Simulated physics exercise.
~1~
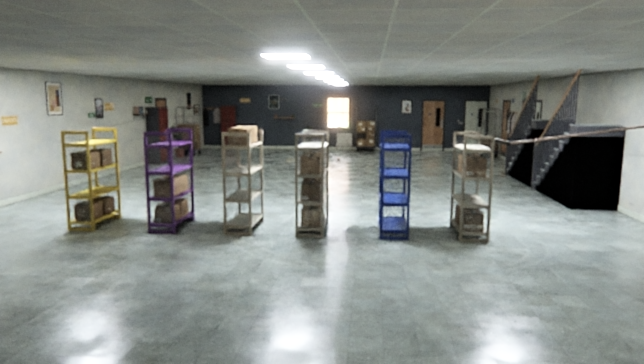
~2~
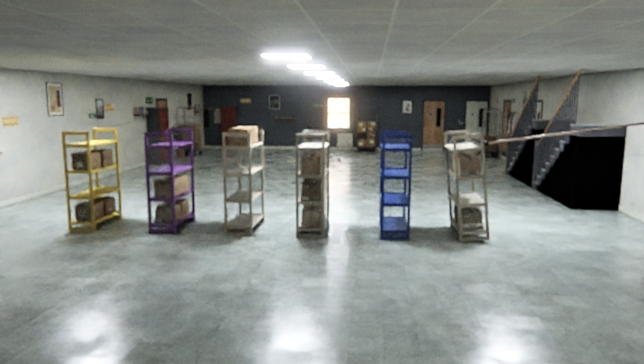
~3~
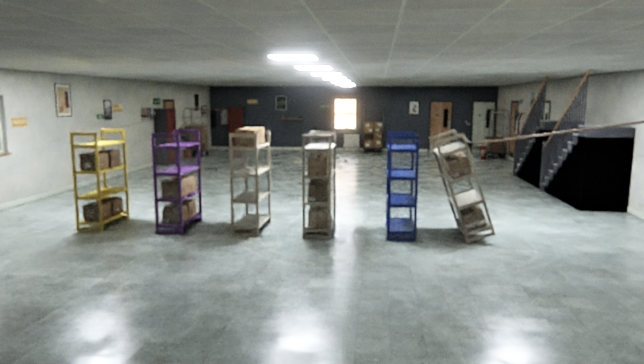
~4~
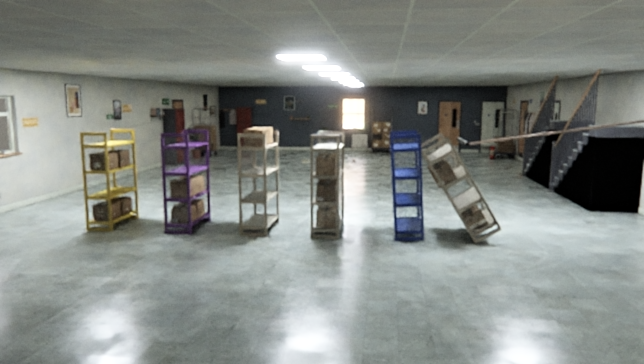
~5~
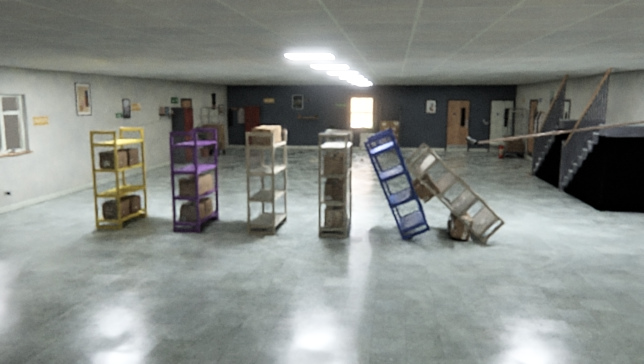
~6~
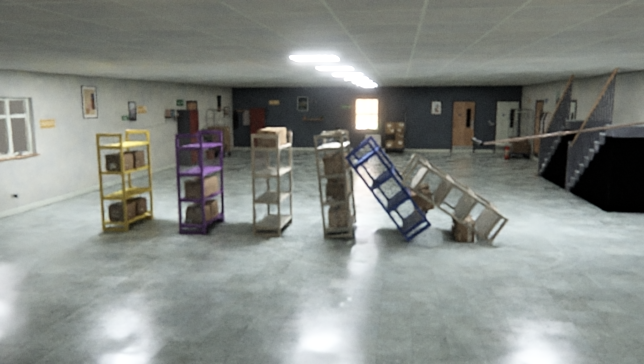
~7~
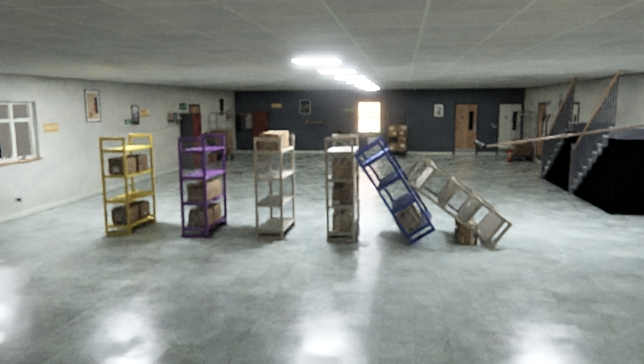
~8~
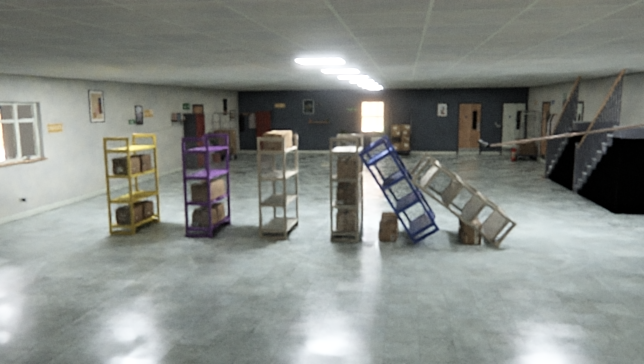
At first, six open shelving units stand in a row across a wide, grey-floored hall, a yellow one at the far left, then a purple one, with a blue one second from the right. The unit at the right end, beside a long thin pole, begins to tip left toward the blue unit. It leans further until the blue unit tilts left too, and cartons drop to the floor. The blue unit comes to lean toward its neighbour, and both tilted units settle back slightly. In the end, those two rest aslant, while the four on the left remain standing.
